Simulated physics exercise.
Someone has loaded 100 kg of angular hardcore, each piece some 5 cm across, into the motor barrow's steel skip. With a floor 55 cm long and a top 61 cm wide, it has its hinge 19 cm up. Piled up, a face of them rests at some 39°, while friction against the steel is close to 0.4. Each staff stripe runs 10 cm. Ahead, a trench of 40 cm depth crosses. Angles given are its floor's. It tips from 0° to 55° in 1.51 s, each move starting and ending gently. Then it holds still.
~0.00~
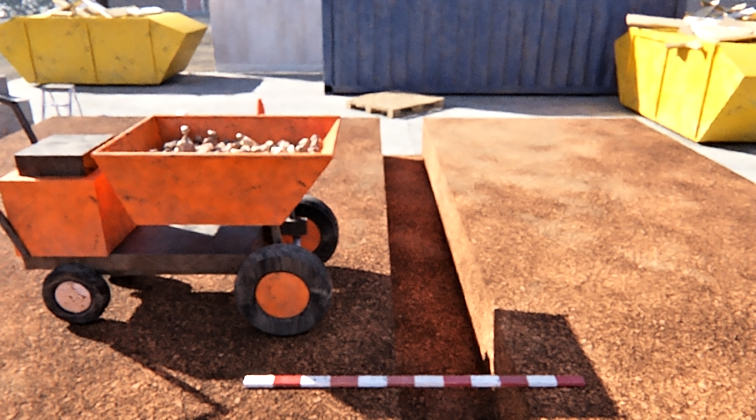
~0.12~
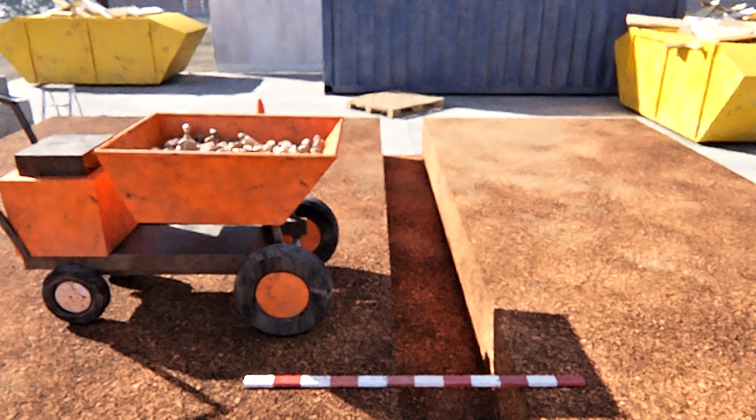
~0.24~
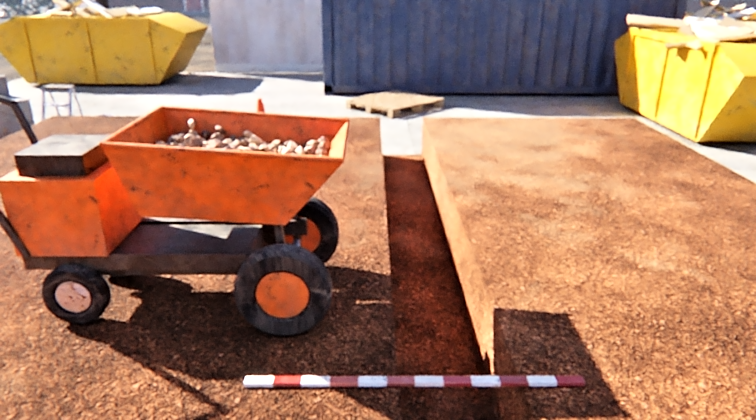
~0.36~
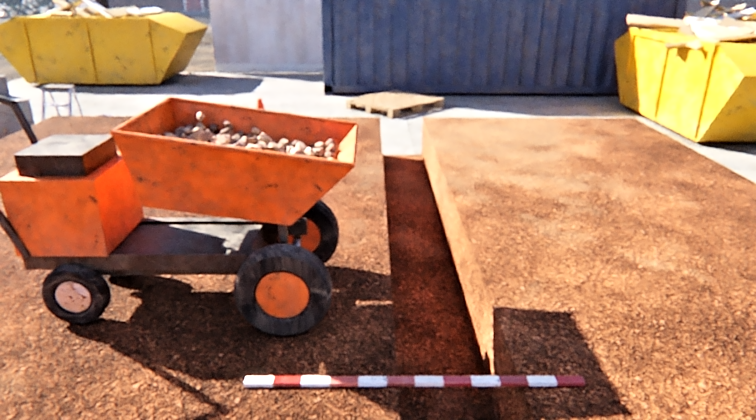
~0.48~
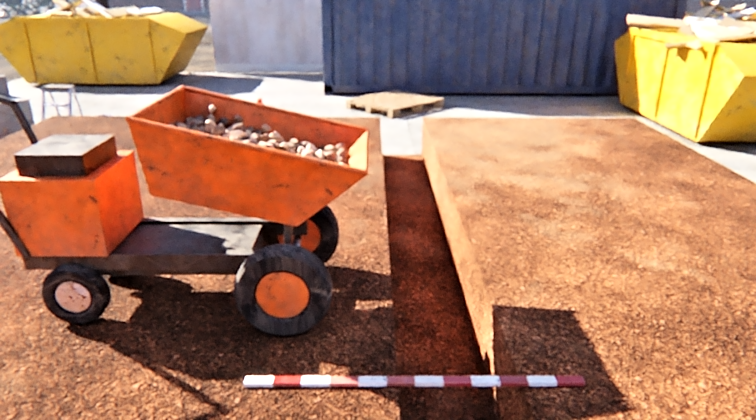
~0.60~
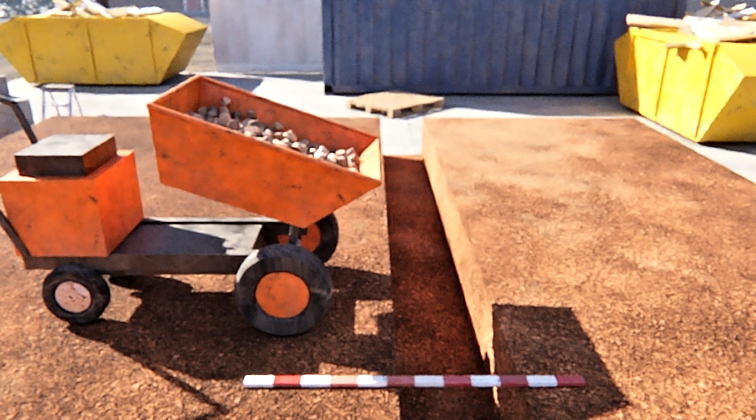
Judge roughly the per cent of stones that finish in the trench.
An estimated 2 per cent finish in the trench.
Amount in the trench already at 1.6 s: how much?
About 0%.
After 1.1 s the floor is at 46°; 100 % in the skip; the foremost stones are at (394, 214).
After 1.6 s the floor is at 55°; 100 % in the skip; the foremost stones are at (426, 232).
After 2.0 s the floor is at 55°; 99 % in the skip, 1 % in the trench; the foremost stones are at (453, 301).
After 3.9 s the floor is at 55°; 98 % in the skip, 2 % in the trench; the foremost stones are at (471, 369).
